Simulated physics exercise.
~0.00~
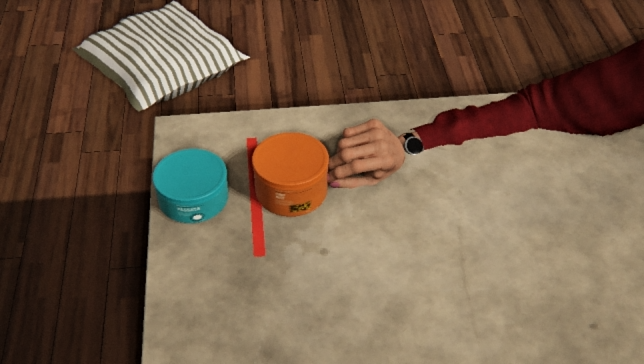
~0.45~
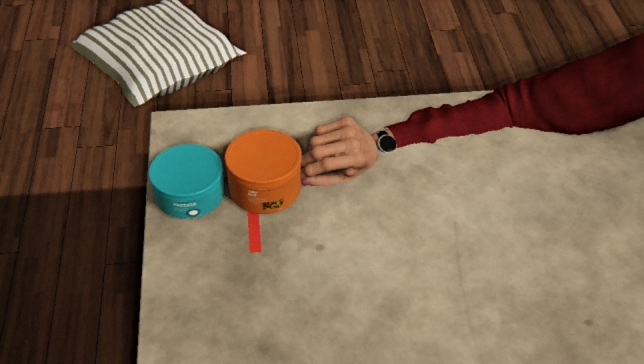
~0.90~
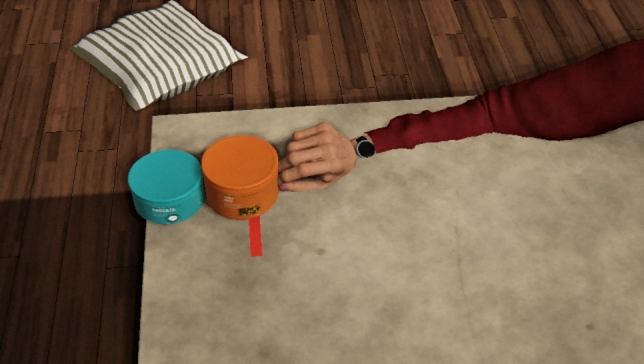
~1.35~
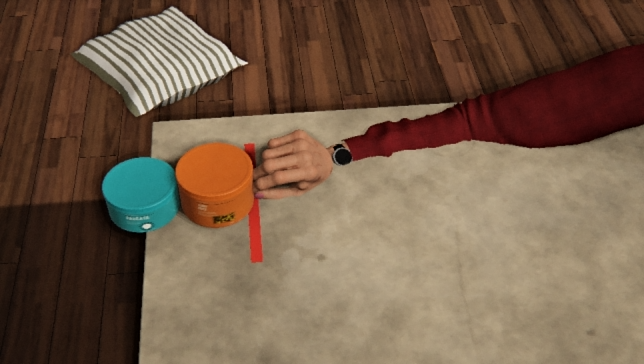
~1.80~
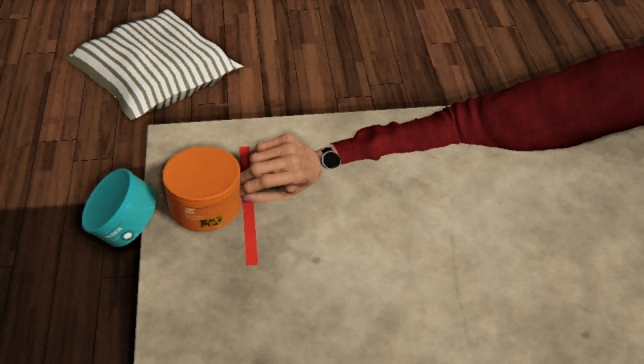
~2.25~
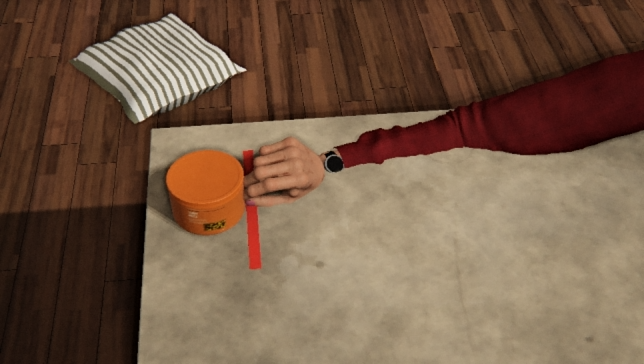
Hand in red sleeve pushing an orange tub left across a tape mark, shoving a turquoise tub off the table's edge.
